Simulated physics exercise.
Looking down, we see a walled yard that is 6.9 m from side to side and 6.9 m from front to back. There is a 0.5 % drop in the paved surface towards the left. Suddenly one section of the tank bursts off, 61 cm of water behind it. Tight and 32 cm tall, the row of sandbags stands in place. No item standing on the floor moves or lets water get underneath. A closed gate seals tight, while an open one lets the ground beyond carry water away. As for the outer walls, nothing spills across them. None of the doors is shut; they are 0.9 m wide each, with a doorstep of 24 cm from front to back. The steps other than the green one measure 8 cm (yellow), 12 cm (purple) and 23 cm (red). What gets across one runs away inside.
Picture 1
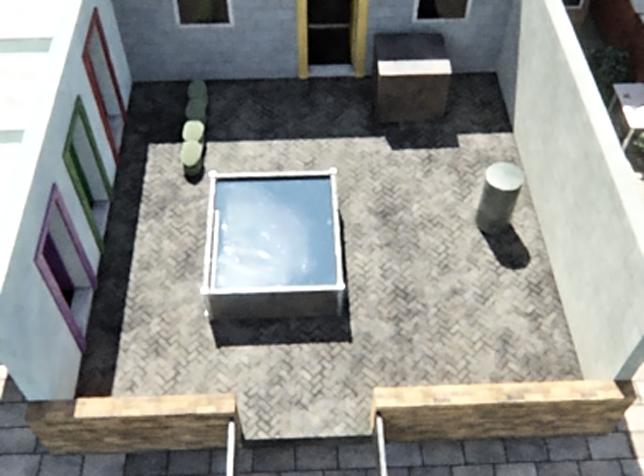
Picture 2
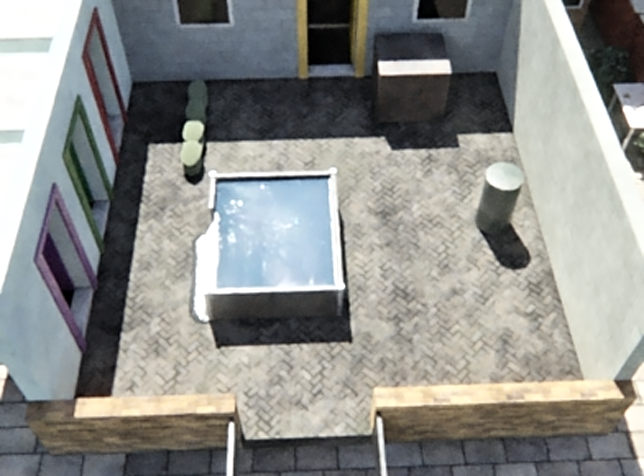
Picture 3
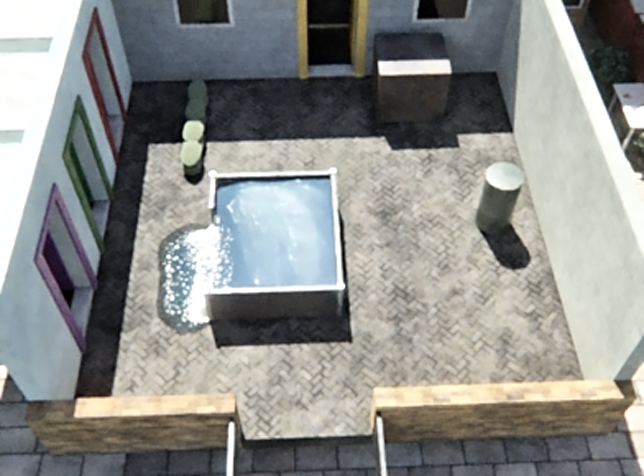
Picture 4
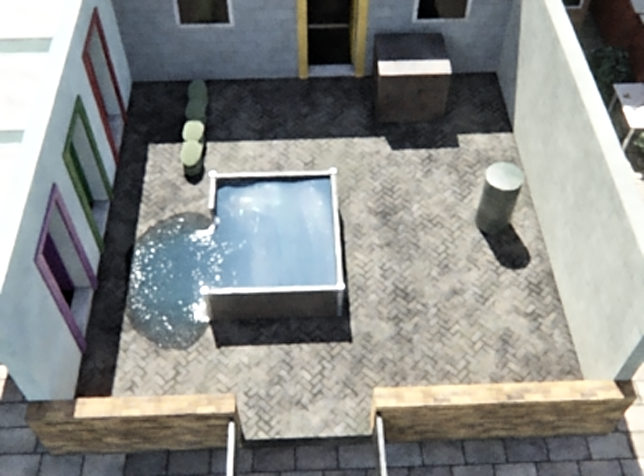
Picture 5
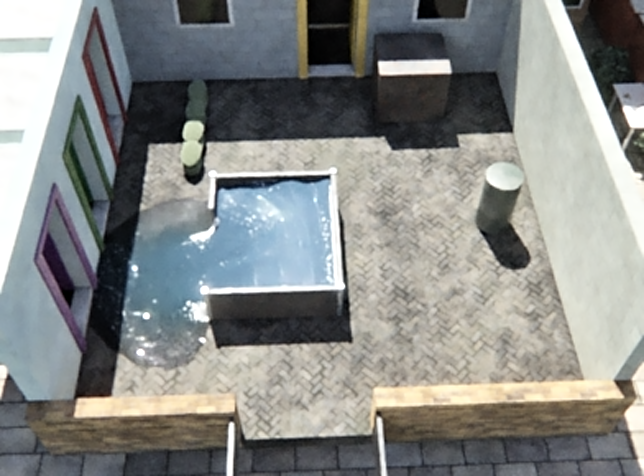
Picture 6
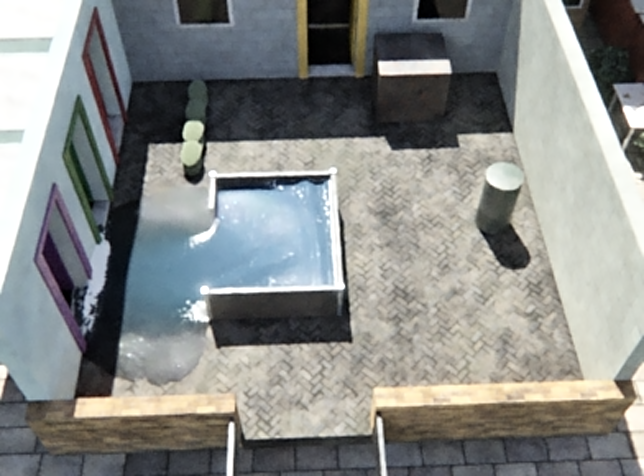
Walled paved yard with a square tank bursting open on its left side, water spreading across paving and reaching the doorway wall.
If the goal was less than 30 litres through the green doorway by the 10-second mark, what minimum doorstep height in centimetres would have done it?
A doorstep of about 19 cm would have done it.
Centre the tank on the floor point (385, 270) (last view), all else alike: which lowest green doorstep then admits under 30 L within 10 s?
About 13.0 centimetres.
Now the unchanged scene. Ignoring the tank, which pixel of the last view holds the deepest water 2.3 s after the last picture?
About (69, 428).
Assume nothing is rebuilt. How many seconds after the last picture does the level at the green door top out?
I'd guess close to 0.6 seconds.
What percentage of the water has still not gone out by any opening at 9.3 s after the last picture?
Close to 74 per cent is still present.
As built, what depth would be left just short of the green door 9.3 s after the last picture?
Lab note: Depth approx. 7.0 cm.
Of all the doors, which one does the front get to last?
The yellow door.
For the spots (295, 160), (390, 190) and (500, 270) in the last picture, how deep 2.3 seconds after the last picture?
In that order: 0, 0 and 0 cm.
Then, 0.7 s after the last picture water covers 15 % of the floor, deepest (40 cm) near (109, 280); 21 cm at the green door, 36 litres in over its 6 cm doorstep.
Then, 2.3 s after the last picture water covers 30 % of the floor, deepest (32 cm) near (69, 428); 14 cm at the green door, 141 litres in over its 6 cm doorstep.
Then, 9.3 s after the last picture water covers 80 % of the floor, deepest (10 cm) near (117, 167); 7 cm at the green door, 209 litres in over its 6 cm doorstep.
At the green door as built, the water peaked near 21 cm, 0.7 s after the last picture.
Run again over the same 10 s with other heights there, 41 litres in over 17 cm, 10 litres over 23.5 cm. The limit of 30 litres is kept from about 19 cm up.
